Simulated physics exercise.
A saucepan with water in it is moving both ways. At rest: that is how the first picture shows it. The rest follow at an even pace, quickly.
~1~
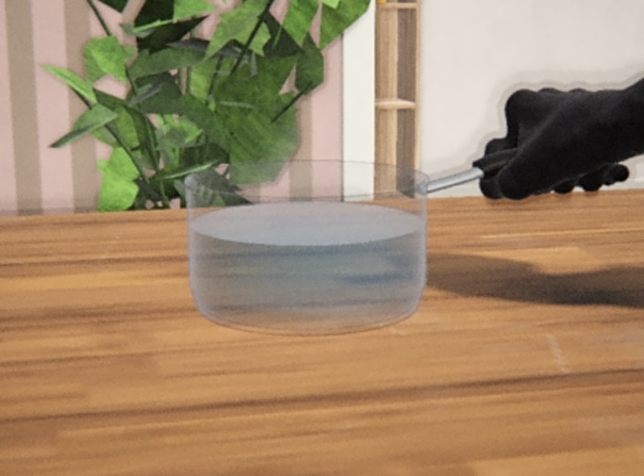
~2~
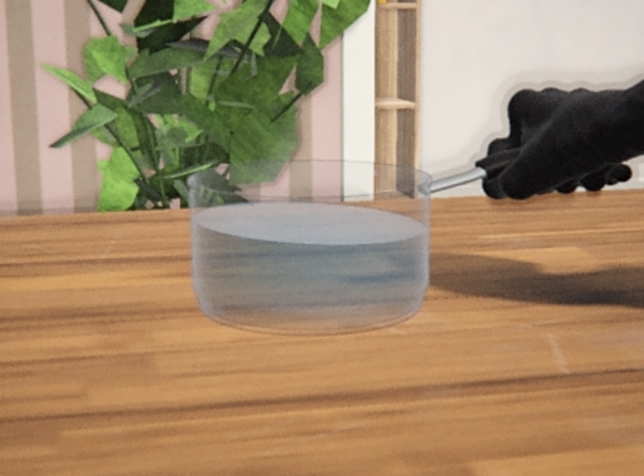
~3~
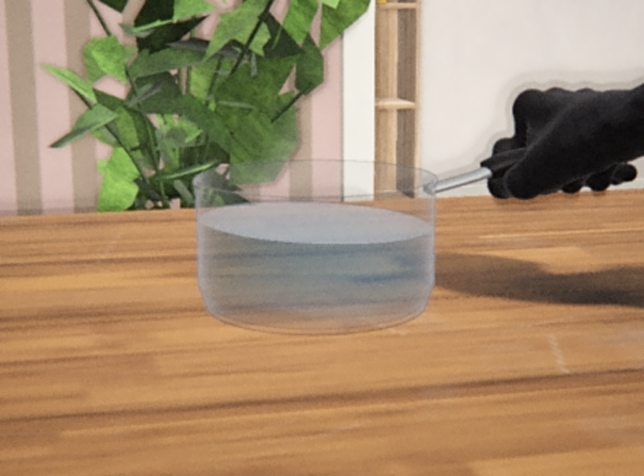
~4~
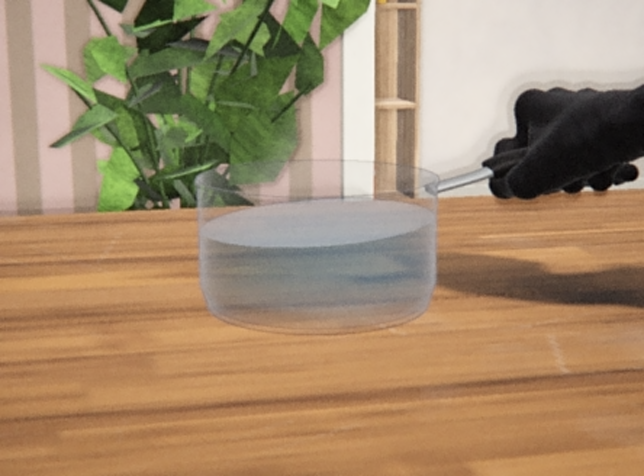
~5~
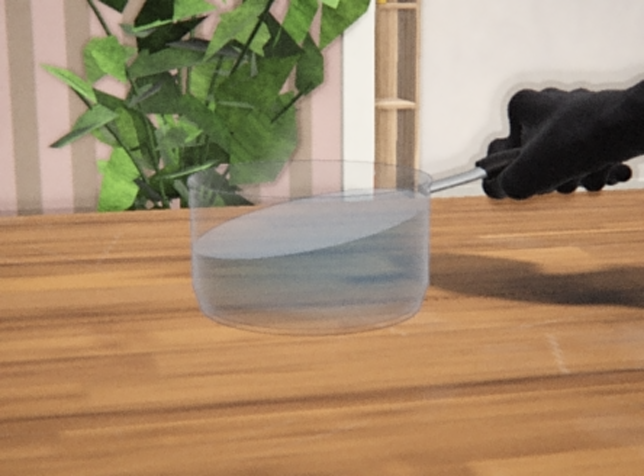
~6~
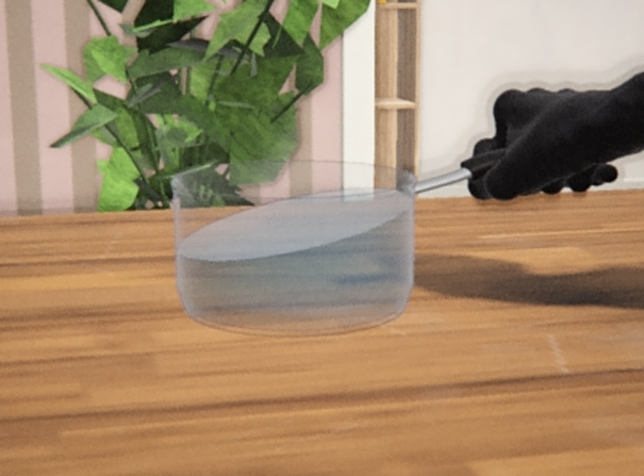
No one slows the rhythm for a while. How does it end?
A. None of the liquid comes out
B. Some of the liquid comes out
B.
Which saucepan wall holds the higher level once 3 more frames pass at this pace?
Towards the left portion.
Shortly, the highest wave so far goes over the rim.
At the finish, the highest wave so far goes over the rim; some is on the top.
